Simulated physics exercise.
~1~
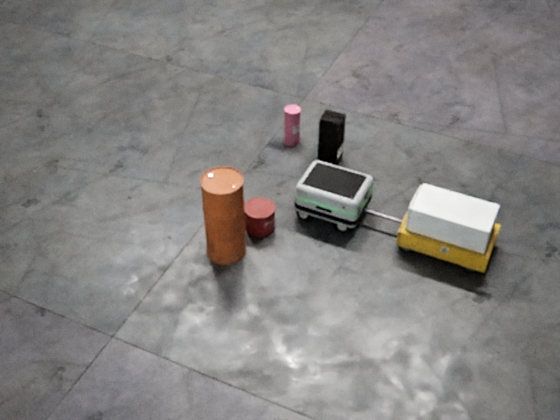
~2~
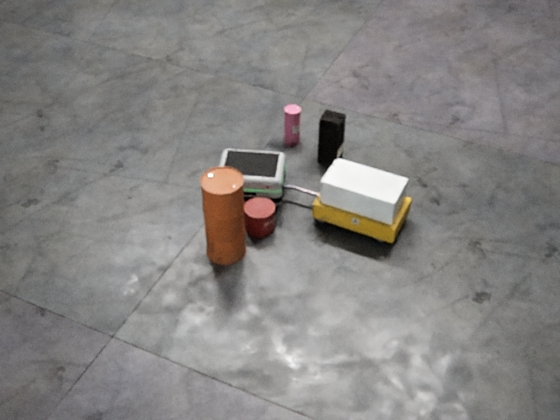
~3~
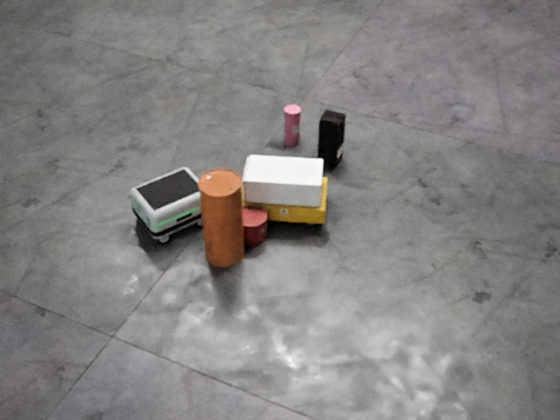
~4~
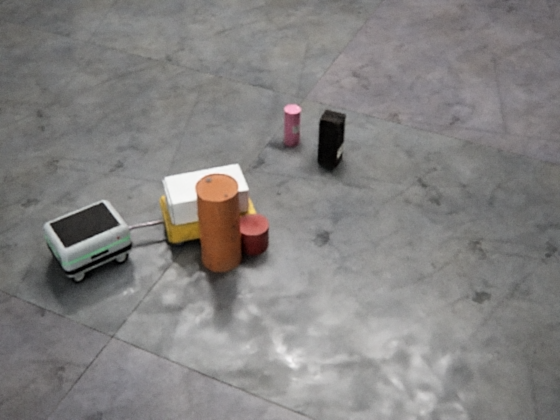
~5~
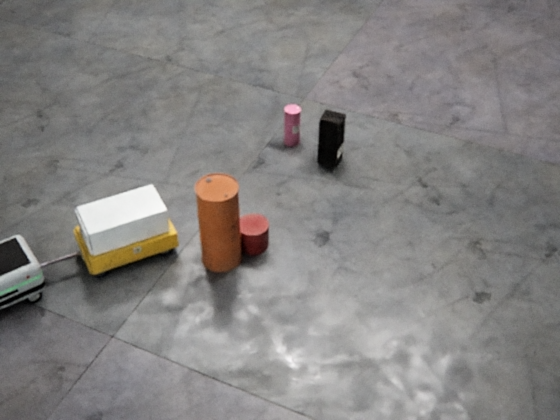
On a gray floor, a robot tug pulls its cart leftward, nudging the red pail slightly.
